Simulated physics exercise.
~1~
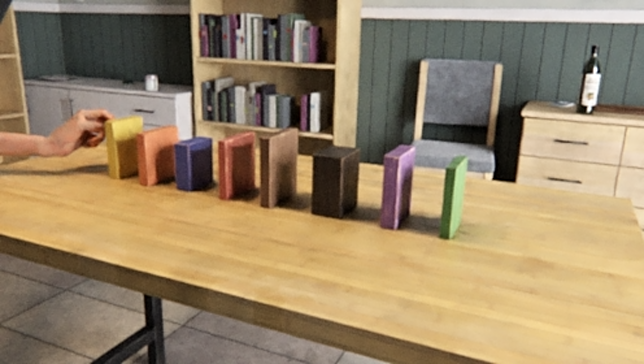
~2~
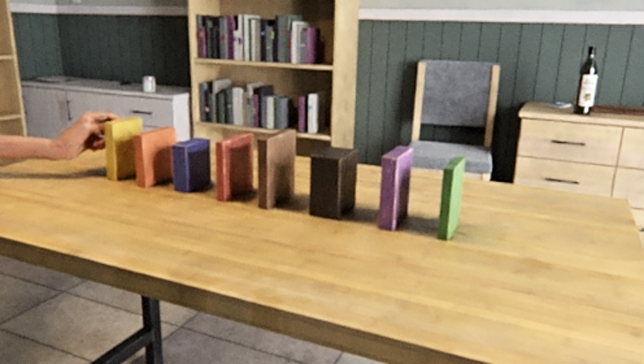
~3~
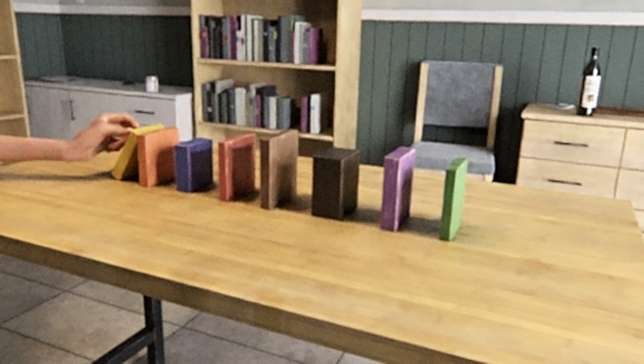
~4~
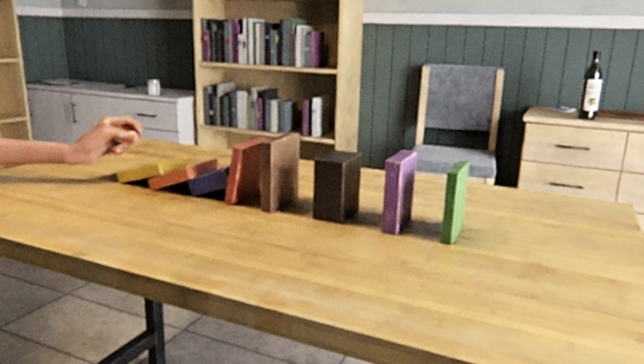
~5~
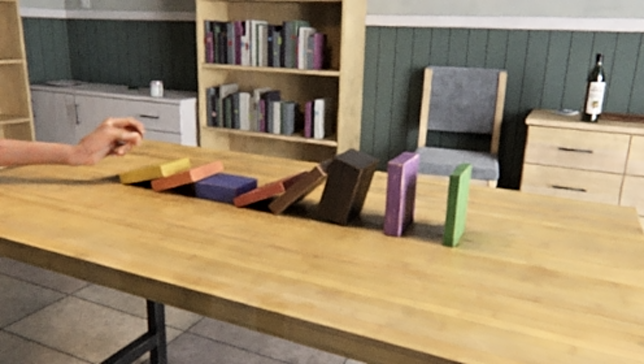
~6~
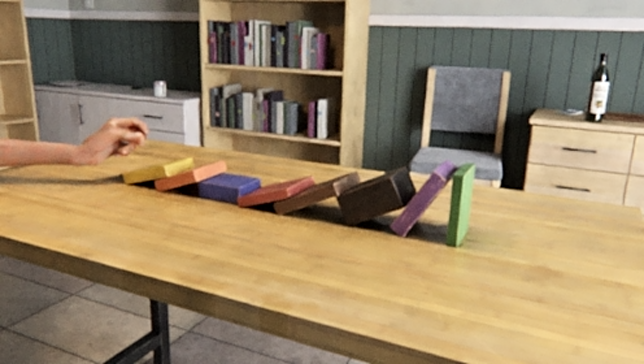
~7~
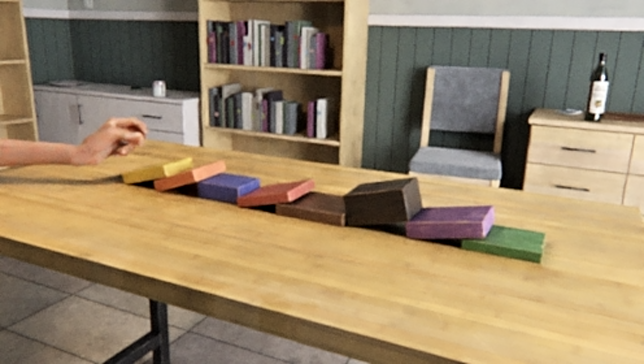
In a room with a bookshelf, a grey chair and a wine bottle on a cabinet, eight coloured blocks stand on end in a row across a wooden table. A hand at the left tips the yellow block to the right against the orange one, then stays raised nearby. The orange and blue blocks go down, and the red one leans into the brown board. The brown board topples into the black block, which falls against the purple one. Purple tilts onto the green block at the far end, and finally the whole row lies toppled, many pieces overlapping.
